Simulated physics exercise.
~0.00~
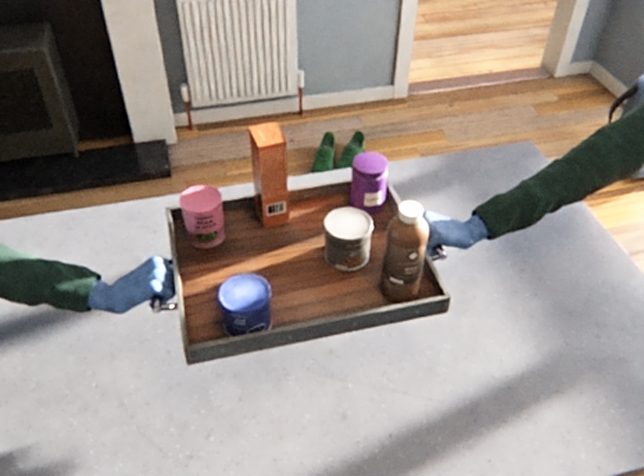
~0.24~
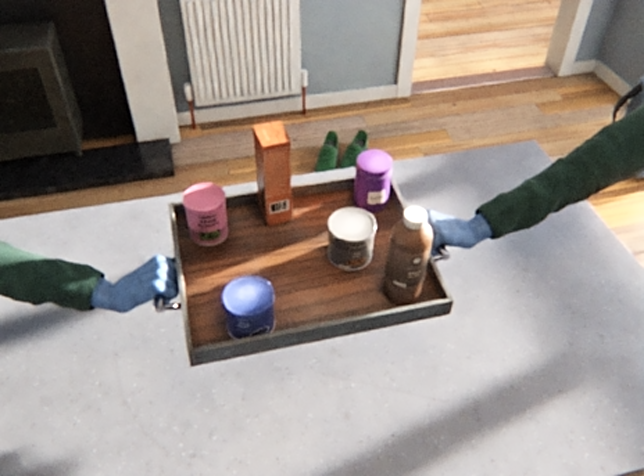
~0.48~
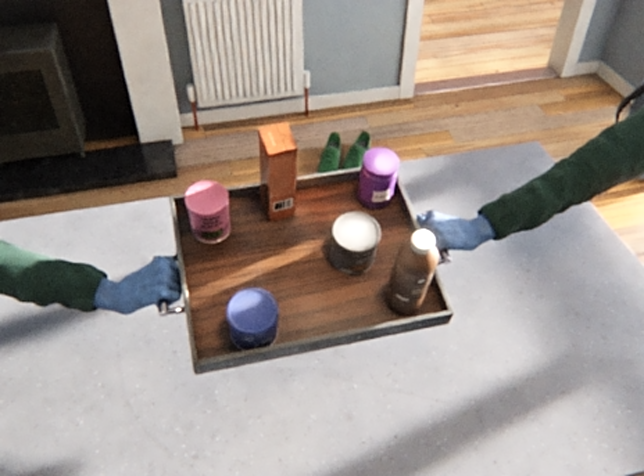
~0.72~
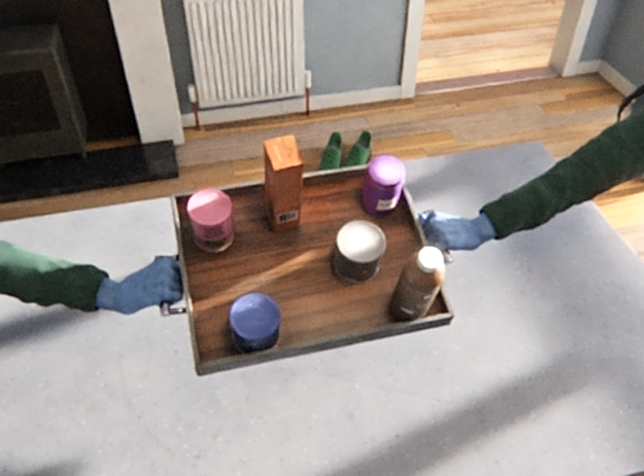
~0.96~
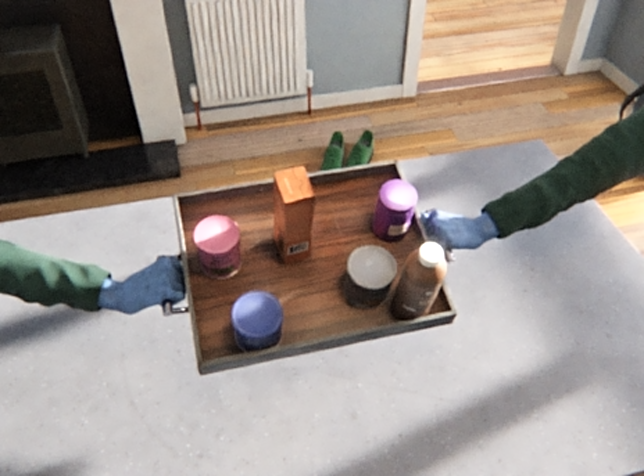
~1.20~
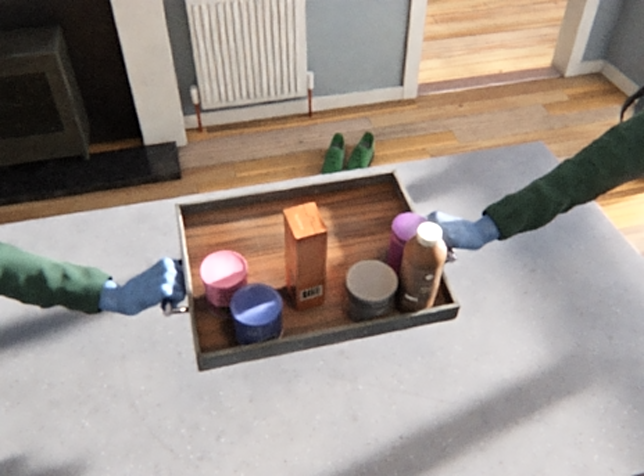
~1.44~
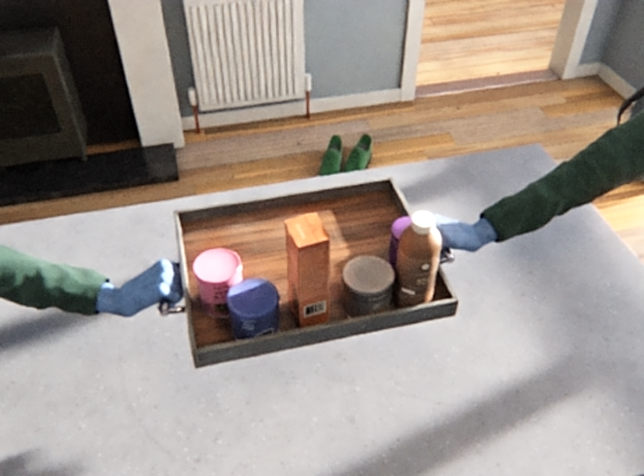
Two blue-gloved hands in green sleeves hold a brown wooden tray by its ends above a pale grey surface, seen from above in a room with a white radiator. A pink tin, an orange carton and a purple jar stand towards the back, a grey tin right of centre, and a blue tin and a brown bottle near the front. The near edge dips, and the carton, pink tin, jar and grey tin slide forward. The tray levels again, leaving all six upright and bunched along the near side, the blue tin and bottle roughly where they began.
